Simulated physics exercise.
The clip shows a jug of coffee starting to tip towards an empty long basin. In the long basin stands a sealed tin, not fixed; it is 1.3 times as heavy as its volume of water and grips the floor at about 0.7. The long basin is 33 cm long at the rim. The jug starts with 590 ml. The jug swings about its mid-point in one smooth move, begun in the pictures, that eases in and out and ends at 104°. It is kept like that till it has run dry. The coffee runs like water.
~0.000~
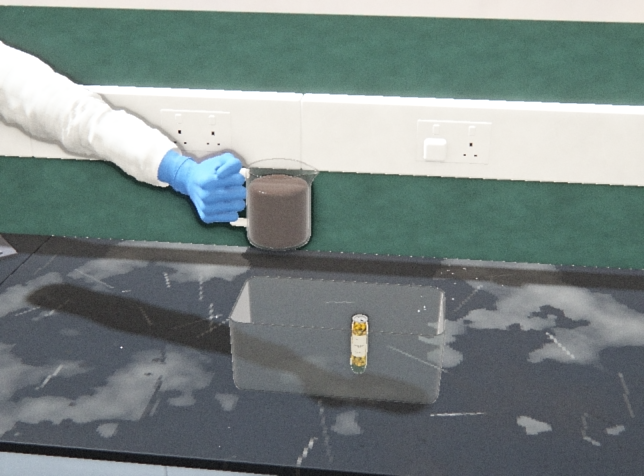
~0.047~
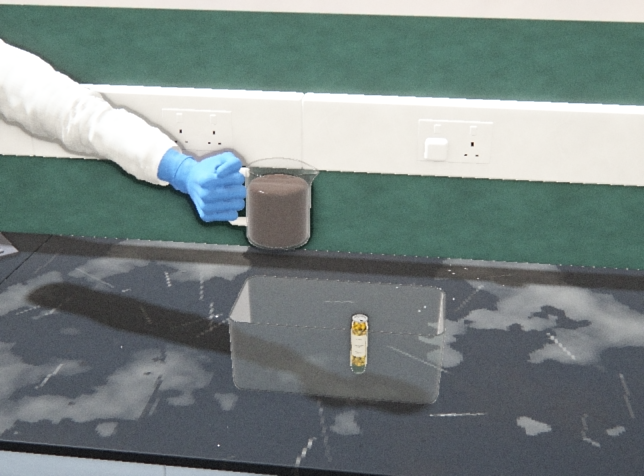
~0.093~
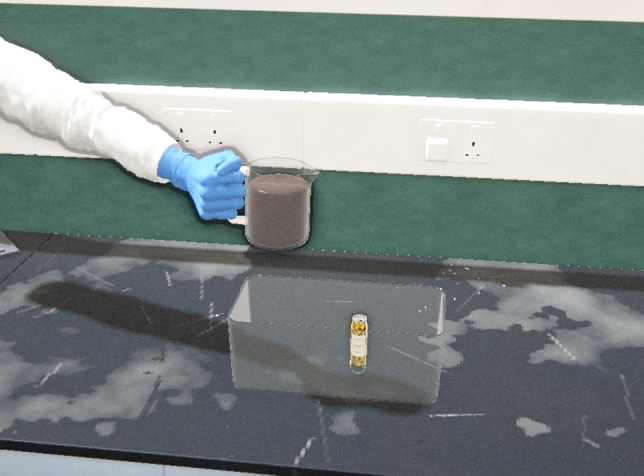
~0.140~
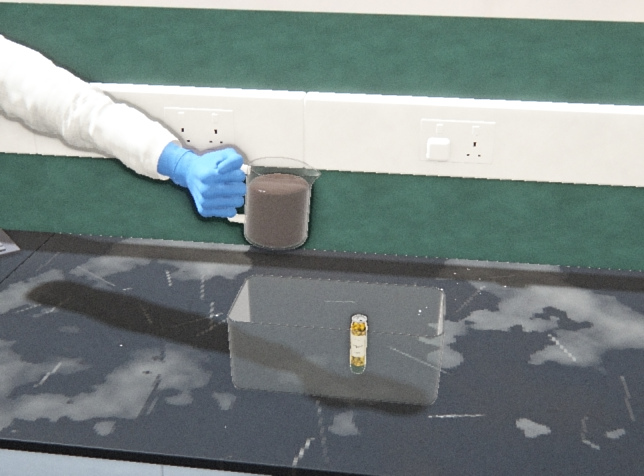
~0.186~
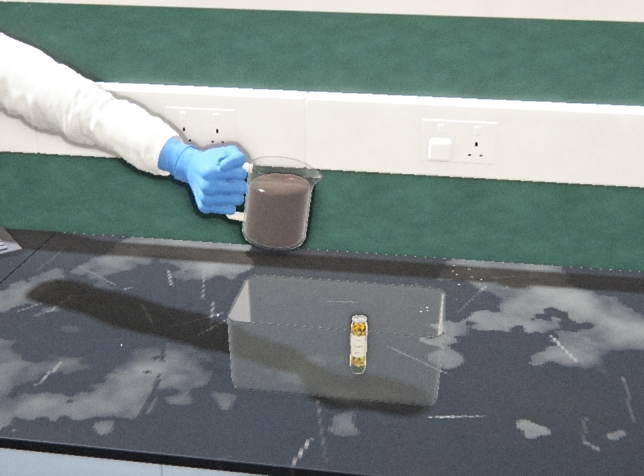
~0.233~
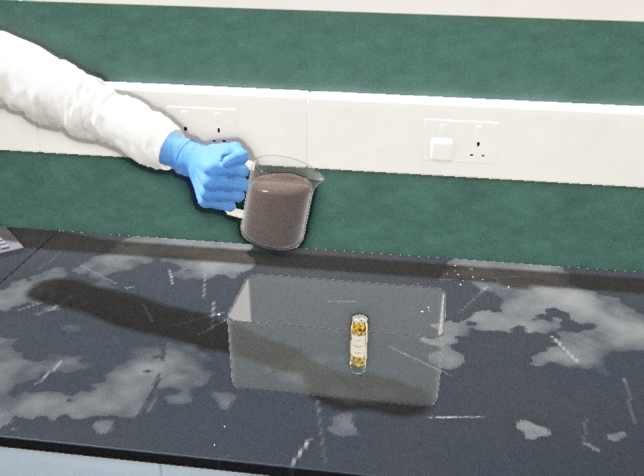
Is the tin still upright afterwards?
It falls.
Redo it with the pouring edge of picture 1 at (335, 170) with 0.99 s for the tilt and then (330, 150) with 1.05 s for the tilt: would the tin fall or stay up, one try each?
First it keeps standing; then it stays up.
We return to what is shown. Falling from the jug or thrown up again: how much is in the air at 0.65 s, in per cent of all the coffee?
Some 12 per cent.
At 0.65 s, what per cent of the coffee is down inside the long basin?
Near 1 in a hundred.
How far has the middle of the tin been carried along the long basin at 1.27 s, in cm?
About 1 cm.
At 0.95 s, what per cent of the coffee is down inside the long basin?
About 40 per cent.
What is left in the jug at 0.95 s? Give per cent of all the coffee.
About 34 per cent.
After 0.65 s the tilt is 65° and 87 per cent is still to pour; the tin stands where it began.
After 0.95 s the tilt is 98° and 34 per cent is still to pour; the tin stands where it began.
After 1.27 s the tilt is 104° and 4 per cent is still to pour; the tin leans 8°.
After 1.62 s the tilt is 104° and 0 per cent is still to pour; the tin lies on its side.
In the end the tin lies on its side.
